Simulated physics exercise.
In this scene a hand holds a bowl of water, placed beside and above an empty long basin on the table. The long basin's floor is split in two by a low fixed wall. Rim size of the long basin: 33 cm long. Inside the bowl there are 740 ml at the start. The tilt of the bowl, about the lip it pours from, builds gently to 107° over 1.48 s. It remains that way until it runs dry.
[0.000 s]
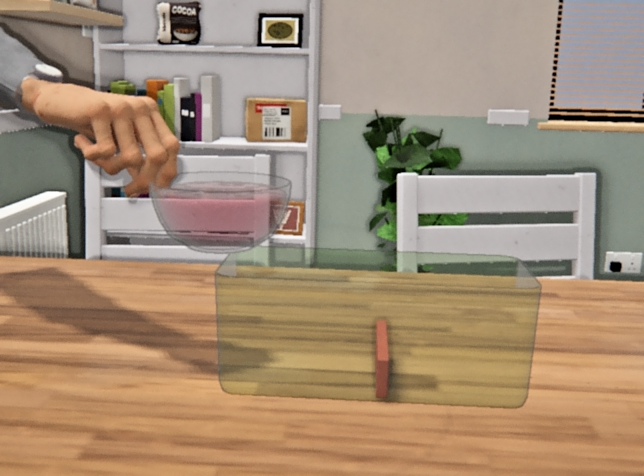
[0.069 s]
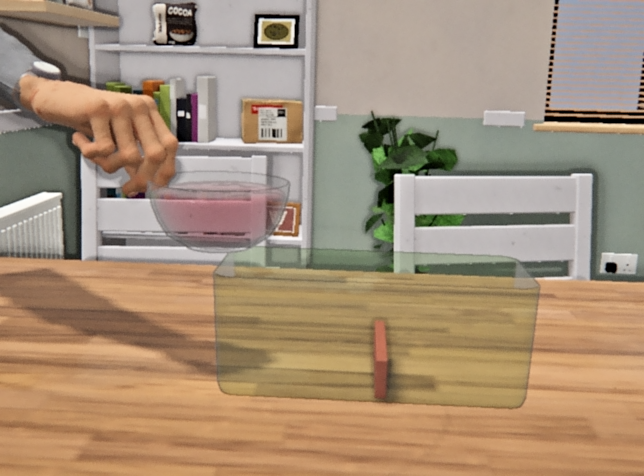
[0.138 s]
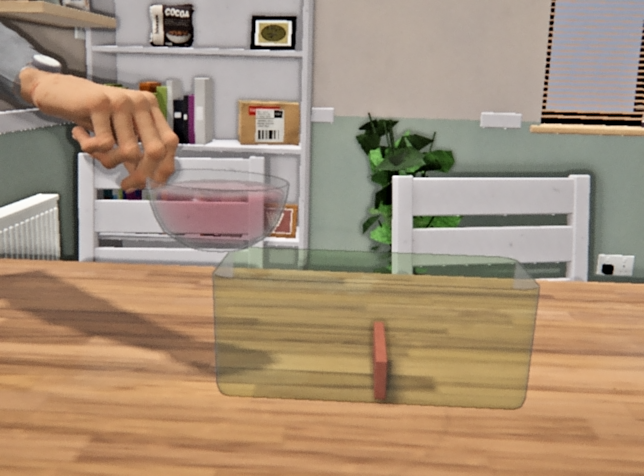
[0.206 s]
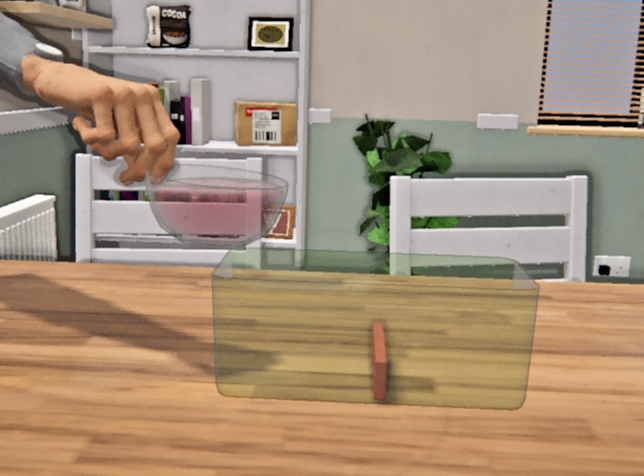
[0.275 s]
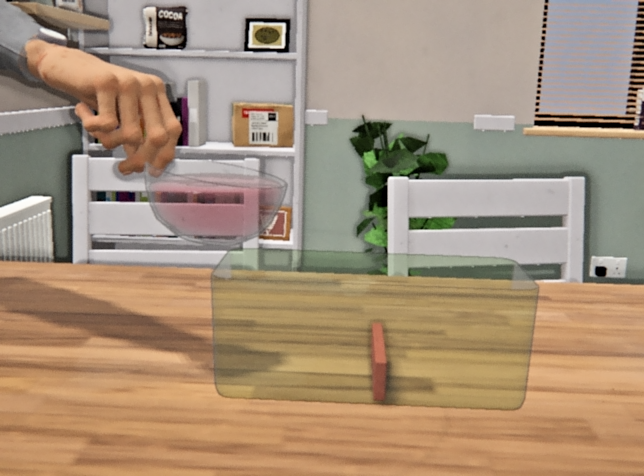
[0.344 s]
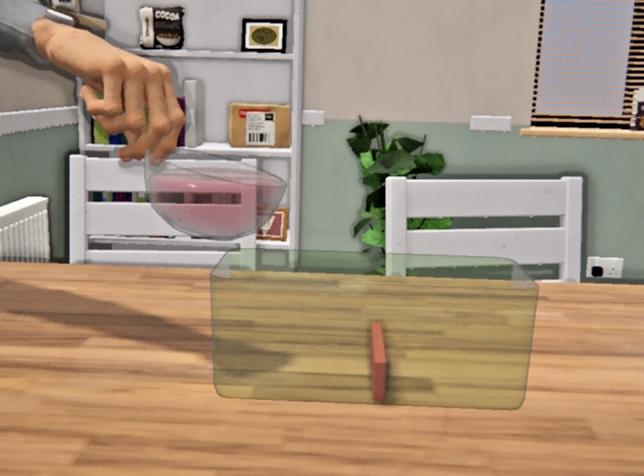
In a room with shelves and white chairs, a hand holds a clear bowl of pinkish liquid above the left end of a long, see-through basin on a wooden table. The bowl starts level, then tilts gently to the right, its left side rising as the liquid shifts toward the right rim.
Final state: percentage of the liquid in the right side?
Approximately 41 %.
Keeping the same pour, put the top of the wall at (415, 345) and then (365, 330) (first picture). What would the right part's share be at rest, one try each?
Respectively close to 5 and 65 %.
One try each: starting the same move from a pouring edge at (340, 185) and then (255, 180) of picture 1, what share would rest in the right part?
Respectively about 95 and 5 percent.
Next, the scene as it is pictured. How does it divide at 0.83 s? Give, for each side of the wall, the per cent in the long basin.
28 on the left, 1 on the right, roughly.
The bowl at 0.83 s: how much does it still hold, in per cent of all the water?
Roughly 40 percent.
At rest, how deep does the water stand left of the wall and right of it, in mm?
The left ends up at roughly 20 mm, with the right at roughly 16 mm.
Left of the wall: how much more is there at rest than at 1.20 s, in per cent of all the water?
About 8 percent, give or take.
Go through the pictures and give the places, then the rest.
In the first frame, it leans 0°; its right rim is at (290, 185); the water meets the walls at (158, 188) and (288, 193); the long basin's rim runs from (225, 261) to (530, 274); the wall's top is at (382, 340).
In the second frame, it leans 1°; its right rim is at (289, 186); the water meets the walls at (156, 188) and (286, 193).
In the third frame, it leans 2°; its right rim is at (288, 186); the water meets the walls at (155, 187) and (285, 191).
In the fourth frame, it leans 5°; its right rim is at (287, 187); the water meets the walls at (154, 184) and (285, 189).
In the fifth frame, it leans 9°; its right rim is at (286, 187); the water meets the walls at (152, 180) and (285, 186).
In the sixth frame, it leans 14°; its right rim is at (285, 187); the water meets the walls at (153, 174) and (285, 182); 1 per cent is over the edge.
Then, 0.83 s in, the tilt is 64° and 40 per cent is still to pour, 27 is left of the wall and 1 right of it.
Then, 1.20 s in, the tilt is 98° and 2 per cent is still to pour, 50 is left of the wall and 41 right of it.
Then, 1.57 s in, the tilt is 107° and 0 per cent is still to pour, 58 is left of the wall and 41 right of it.
Then, 1.98 s in, the tilt is 107° and 0 per cent is still to pour, 58 is left of the wall and 41 right of it.
Finally, 58 per cent lies left of the wall, 41 right of it and 1 outside.
